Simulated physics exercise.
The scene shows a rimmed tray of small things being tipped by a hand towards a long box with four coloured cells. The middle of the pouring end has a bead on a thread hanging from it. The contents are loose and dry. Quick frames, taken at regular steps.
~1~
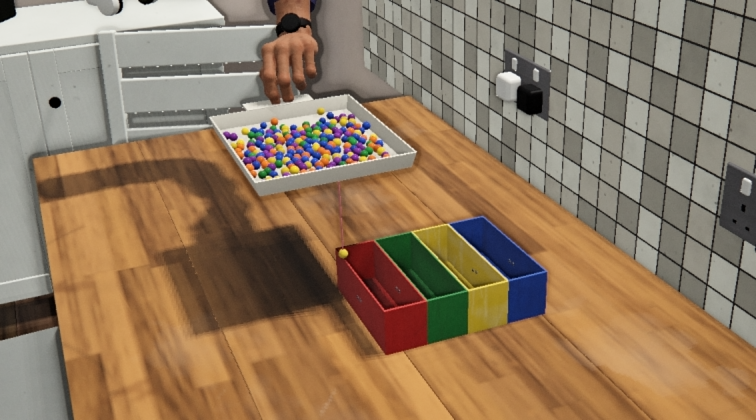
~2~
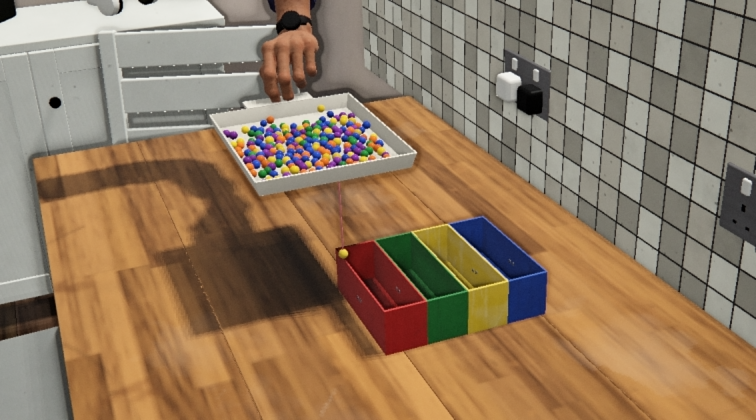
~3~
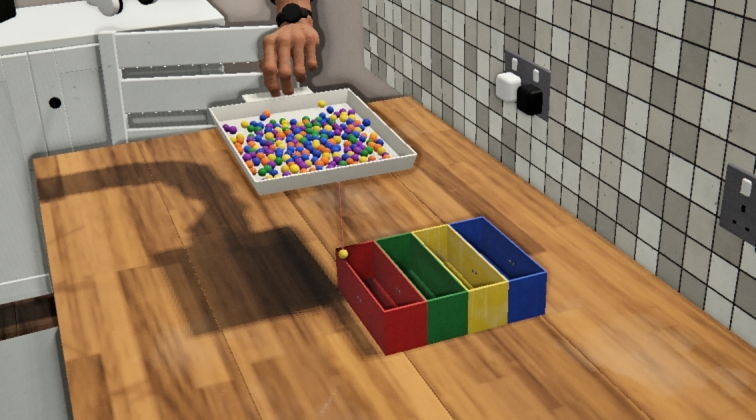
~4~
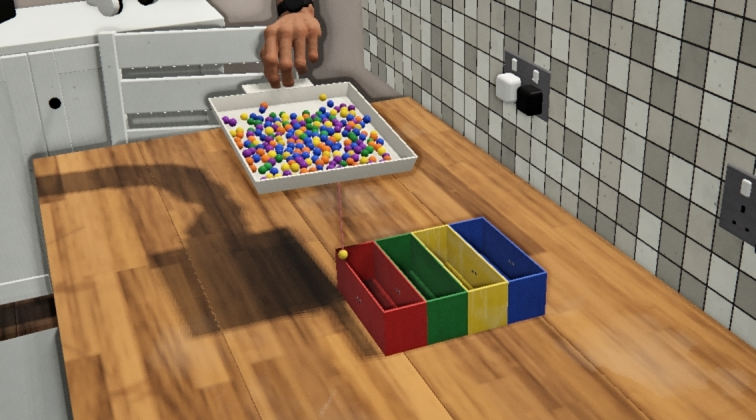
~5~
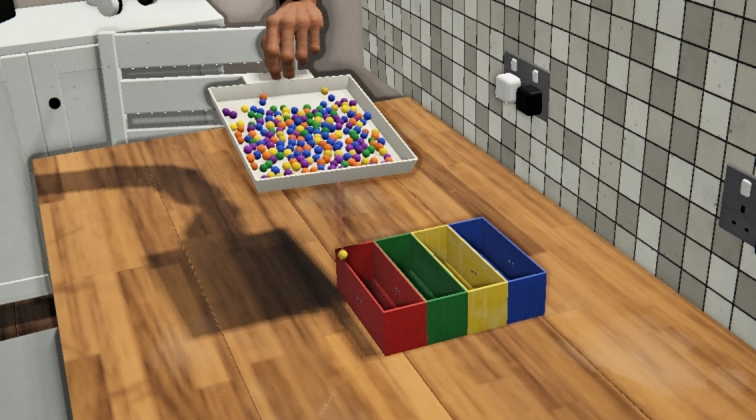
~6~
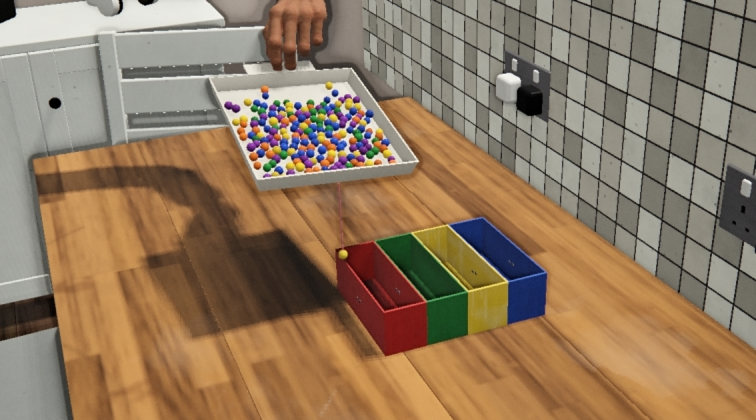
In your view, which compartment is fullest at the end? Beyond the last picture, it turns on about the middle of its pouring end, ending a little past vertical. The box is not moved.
Fullest: The green compartment.
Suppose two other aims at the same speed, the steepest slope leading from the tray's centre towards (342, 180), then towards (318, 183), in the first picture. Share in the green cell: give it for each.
Roughly 20 percent, then 0 percent.
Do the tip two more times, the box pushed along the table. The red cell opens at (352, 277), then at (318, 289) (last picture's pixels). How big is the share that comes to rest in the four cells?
It would be roughly 100 per cent in the first placement and roughly 100 per cent in the second.
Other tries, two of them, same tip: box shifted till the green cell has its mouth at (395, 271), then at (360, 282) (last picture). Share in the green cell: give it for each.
Roughly 30 per cent, then roughly 10 per cent.
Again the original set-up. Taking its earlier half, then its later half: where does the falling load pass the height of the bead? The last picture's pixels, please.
The leading part at (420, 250), the rest of it at (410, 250).
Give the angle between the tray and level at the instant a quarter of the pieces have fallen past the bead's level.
About 70 degrees.
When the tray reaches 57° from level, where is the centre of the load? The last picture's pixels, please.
Somewhere about pixel (359, 149).
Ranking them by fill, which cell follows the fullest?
The answer here is the red cell.
Soon after the last picture, tray tipped steeply; nearly all on the tray; a small part falling or outside the box.
A little later, tray tipped right over; a small part on the tray; about half in the green cell; about a quarter in the red cell; a small part in the yellow cell; a small part in the blue cell; a small part falling or outside the box.
Later still, tray tipped past a quarter turn; about half in the green cell; about a quarter in the red cell; a small part in the yellow cell; a small part in the blue cell; a small part falling or outside the box.
By the end, tray tipped past a quarter turn; about half in the green cell; about a quarter in the red cell; a small part in the yellow cell; a small part in the blue cell; a small part outside the box.
